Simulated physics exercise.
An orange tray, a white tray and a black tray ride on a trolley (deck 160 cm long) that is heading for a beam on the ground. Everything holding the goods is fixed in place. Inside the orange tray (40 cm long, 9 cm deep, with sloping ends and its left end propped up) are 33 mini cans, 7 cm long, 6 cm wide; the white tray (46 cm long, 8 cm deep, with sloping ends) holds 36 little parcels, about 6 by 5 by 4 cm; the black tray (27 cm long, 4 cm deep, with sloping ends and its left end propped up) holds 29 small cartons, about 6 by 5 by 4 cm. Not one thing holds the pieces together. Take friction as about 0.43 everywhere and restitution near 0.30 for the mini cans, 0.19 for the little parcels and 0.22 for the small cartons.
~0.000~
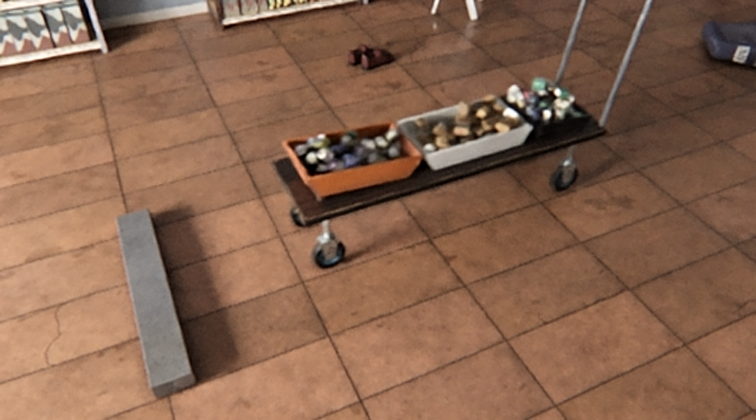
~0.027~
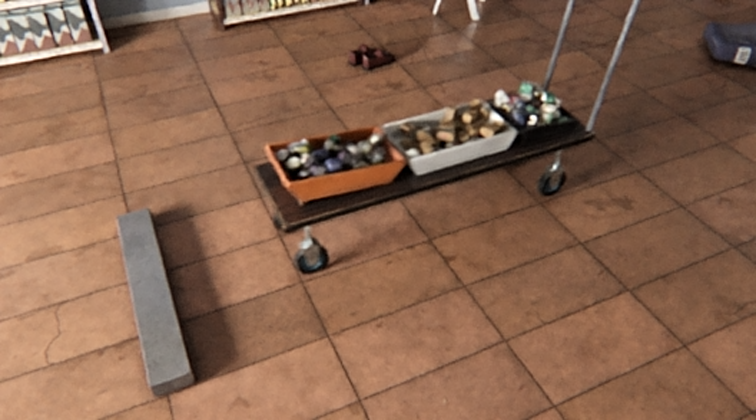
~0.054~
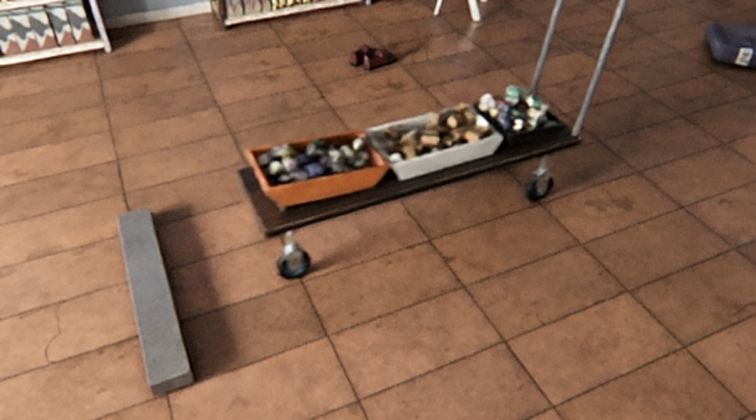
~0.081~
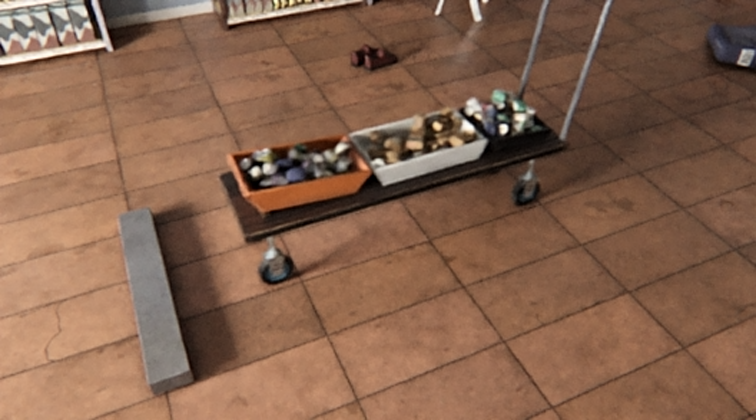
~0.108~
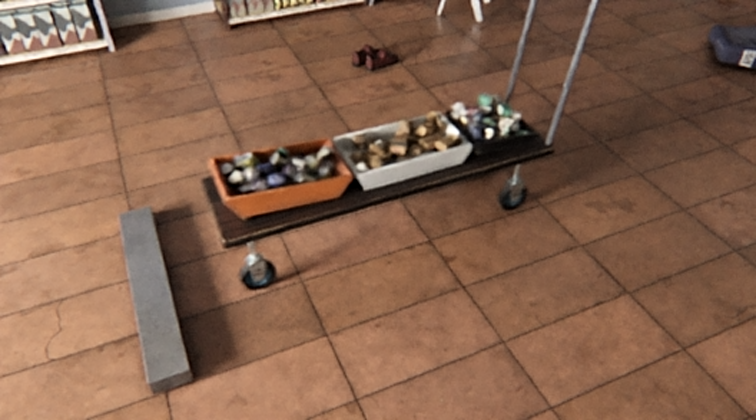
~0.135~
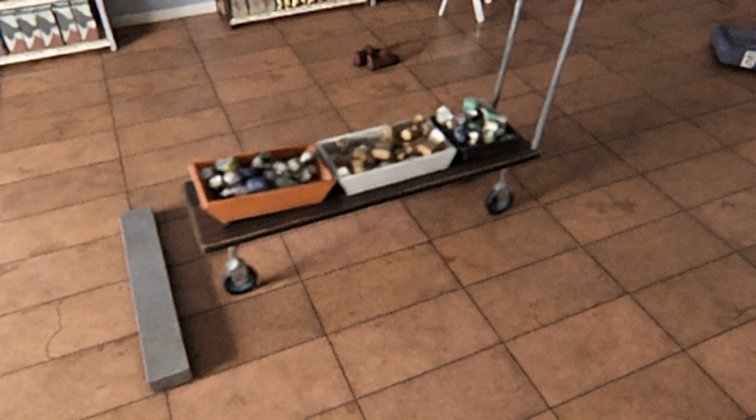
A trolley carrying orange, white and black trays filled with small items rolling left across a tiled floor towards a grey beam.
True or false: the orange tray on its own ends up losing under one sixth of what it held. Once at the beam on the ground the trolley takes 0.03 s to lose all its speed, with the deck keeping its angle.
False.
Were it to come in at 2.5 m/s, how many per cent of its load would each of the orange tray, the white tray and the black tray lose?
Then the orange tray sheds 20 per cent of its load, the white tray 10 per cent, and the black tray 40 per cent.
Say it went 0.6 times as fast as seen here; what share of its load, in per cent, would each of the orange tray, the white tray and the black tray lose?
Orange tray 0, white tray 0, black tray 20 per cent.
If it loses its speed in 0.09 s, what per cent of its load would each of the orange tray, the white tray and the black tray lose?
In that case orange tray 30, white tray 10 and black tray 40 per cent.
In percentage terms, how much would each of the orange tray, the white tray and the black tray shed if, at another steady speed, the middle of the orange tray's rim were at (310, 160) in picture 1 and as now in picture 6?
In that case you'd see orange tray at 0, white tray at 0 and black tray at 20 percent.
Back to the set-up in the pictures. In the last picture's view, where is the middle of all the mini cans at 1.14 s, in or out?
Middle approx. (184, 203).
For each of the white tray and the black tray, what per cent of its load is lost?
For the white tray it's 15 %, and for the black tray it's 45 %.
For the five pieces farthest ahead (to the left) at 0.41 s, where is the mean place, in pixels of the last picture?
Their mean place is roughly (121, 163) in the last picture.
After 0.19 s, contact.
After 0.29 s, the orange tray has all 33, the white tray has all 36 and the black tray is down by 8 of 29.
After 0.41 s, the orange tray is down by 8 of 33, the white tray is down by 4 of 36 and the black tray is down by 13 of 29.
After 0.64 s, the orange tray is down by 10 of 33, the white tray is down by 5 of 36 and the black tray is down by 12 of 29.
When it is over (at 1.14 s), the orange tray is down by 10 of 33, the white tray is down by 5 of 36 and the black tray is down by 13 of 29. Asked share, 10 of 33, 30 per cent.
